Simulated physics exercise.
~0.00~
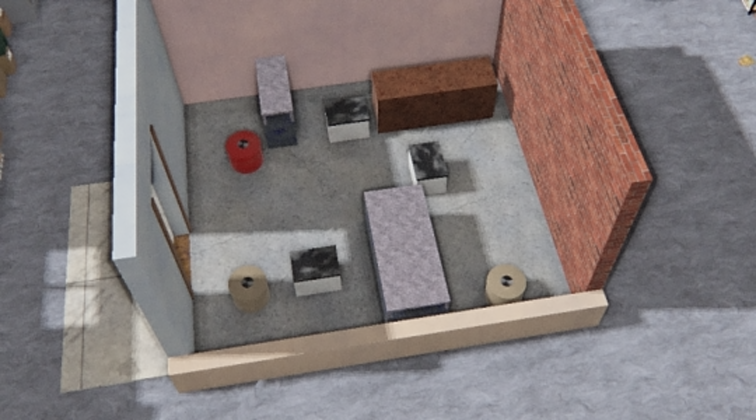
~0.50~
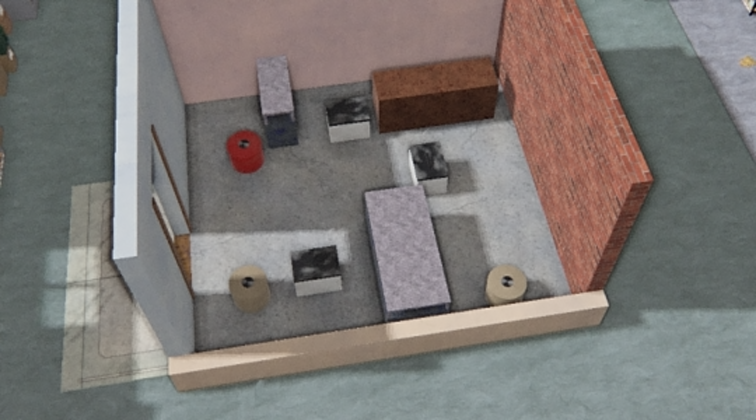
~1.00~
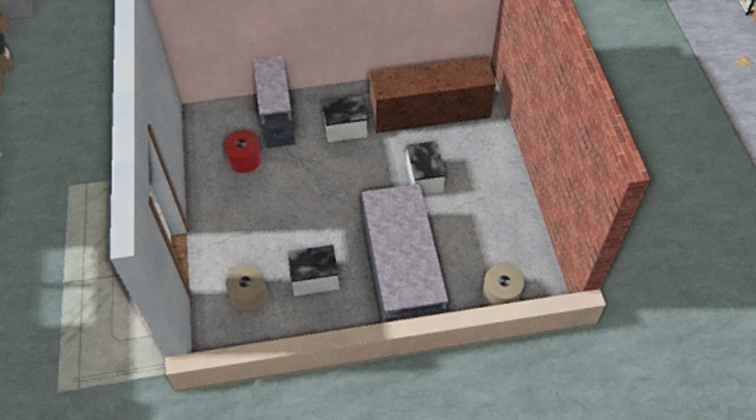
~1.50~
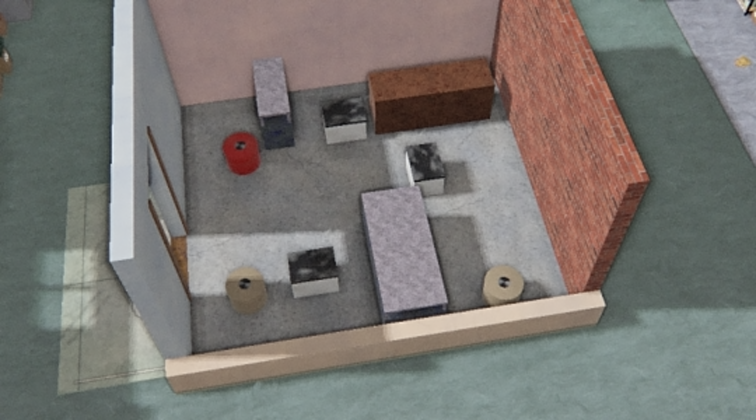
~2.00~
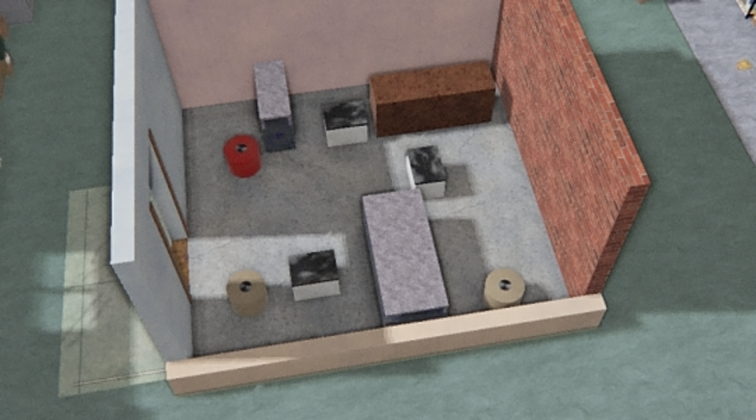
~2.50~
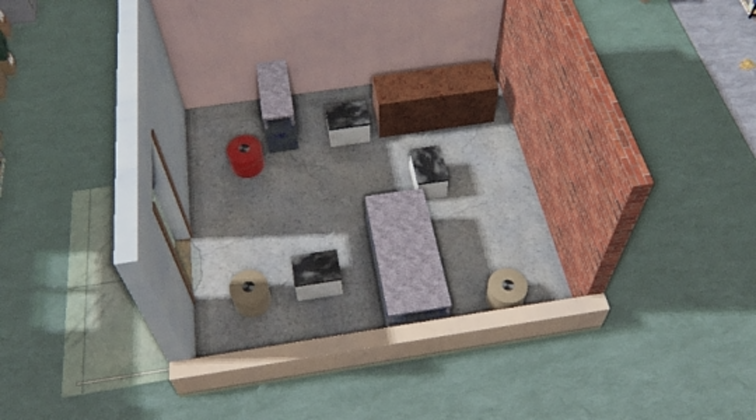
Murky green water spreads over the grey ground outside a roofless room and across the pale paving by its left wall, then stays around the building with little visible change. Inside, the floor remains clear, and the red tub, tan drums, cabinets and tables all stay in their places throughout.
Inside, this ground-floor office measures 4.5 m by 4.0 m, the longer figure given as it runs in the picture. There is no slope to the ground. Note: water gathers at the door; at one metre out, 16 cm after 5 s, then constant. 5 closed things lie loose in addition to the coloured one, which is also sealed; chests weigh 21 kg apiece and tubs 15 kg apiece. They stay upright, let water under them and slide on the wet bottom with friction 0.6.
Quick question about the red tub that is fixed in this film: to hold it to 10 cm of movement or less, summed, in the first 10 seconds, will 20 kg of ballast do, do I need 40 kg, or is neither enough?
20 kg will do.
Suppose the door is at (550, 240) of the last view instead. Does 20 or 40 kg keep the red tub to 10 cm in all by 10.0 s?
In that setup the first mass works.
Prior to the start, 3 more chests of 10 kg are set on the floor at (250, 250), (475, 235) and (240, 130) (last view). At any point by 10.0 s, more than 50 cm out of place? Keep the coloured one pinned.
Result, in turn - exceeds it; falls shy; falls shy.
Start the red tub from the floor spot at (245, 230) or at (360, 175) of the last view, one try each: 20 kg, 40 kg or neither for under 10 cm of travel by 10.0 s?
Result, try 1: Both pass; try 2: Both pass.
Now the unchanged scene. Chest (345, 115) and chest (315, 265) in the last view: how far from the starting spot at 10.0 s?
The first is 0 cm from its start, the second 0 cm.
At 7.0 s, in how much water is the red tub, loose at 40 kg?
Around 1 cm.
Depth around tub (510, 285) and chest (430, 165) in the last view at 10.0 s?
Depths: Near 1 cm, then near 3 cm.
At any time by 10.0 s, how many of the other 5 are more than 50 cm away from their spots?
The tally stands at 0.
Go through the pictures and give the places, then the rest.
In the first picture, the red tub at (243, 144) rests on the ground; 0.0 m2 under water; 0 of 6 have shifted.
In the second picture, the red tub at (244, 144), on the bottom; water covers 0.0 m2; 0 of 6 have shifted.
In the third picture, the red tub at (241, 144), on the bottom; 0.0 m2 under water; 0 of 6 have shifted.
In the fourth picture, the red tub at (240, 146), on the bottom; 0.0 m2 under water; 0 of 6 have shifted.
In the fifth picture, the red tub at (241, 149) rests on the ground; water covers 0.0 m2; 0 of 6 have shifted.
In the sixth picture, the red tub at (244, 149) rests on the ground; 0.0 m2 under water; 0 of 6 have shifted.
After 3.5 s the red tub would be 0 cm from its start with 20 kg and 0 cm from its start with 40 kg; 0 cm of water round it then.
After 4.5 s the red tub would be 0 cm from its start with 20 kg and 0 cm from its start with 40 kg; 0 cm of water round it then.
After 7.0 s the red tub would be 0 cm from its start with 20 kg and 0 cm from its start with 40 kg; 1 cm of water round it then.
After 10.0 s the red tub would be 0 cm from its start with 20 kg and 0 cm from its start with 40 kg; 2 cm of water round it then.
